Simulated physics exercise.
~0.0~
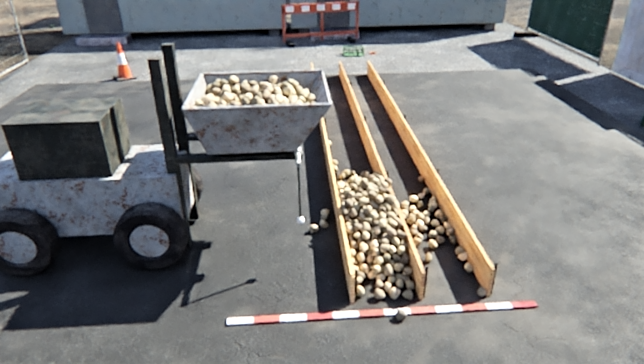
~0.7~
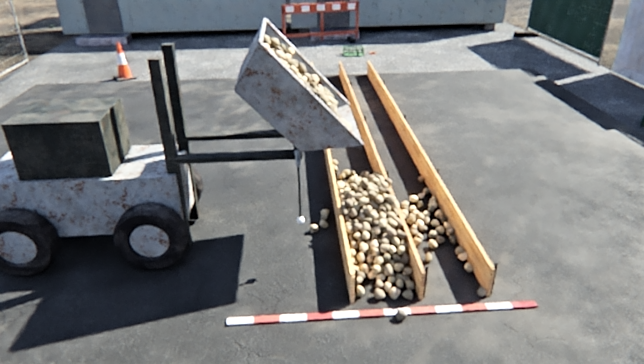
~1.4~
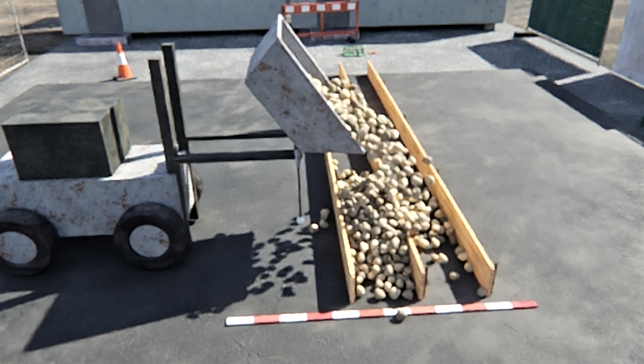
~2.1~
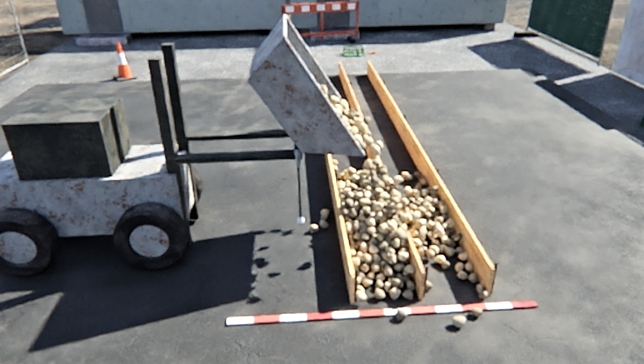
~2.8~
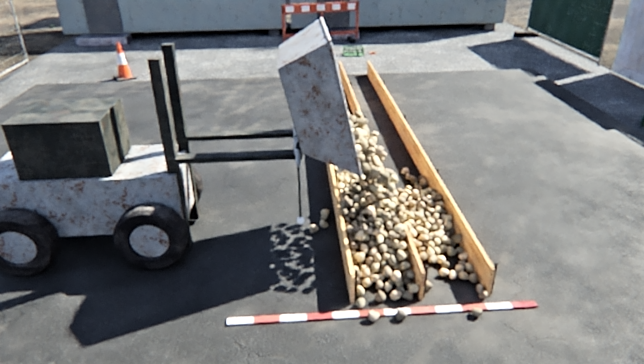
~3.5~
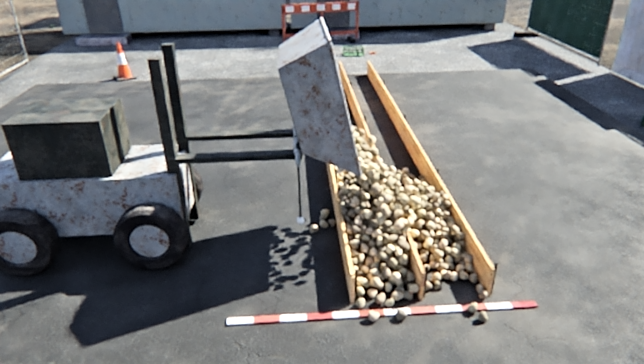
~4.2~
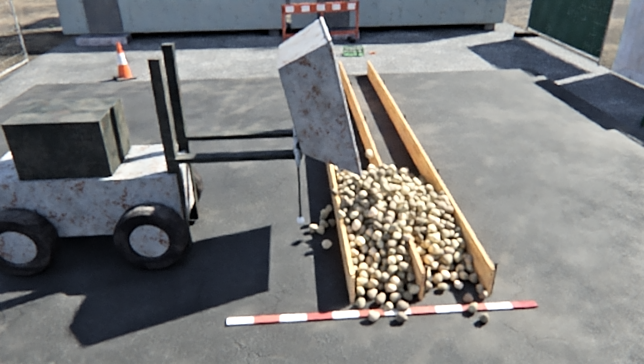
On a paved yard, a forklift holding a skip of pale rounded stones tips it steeply to the right in stages, pouring them onto an earlier pile between wooden planks, until the stones spread across both bays and a few lie near the red-and-white staff.
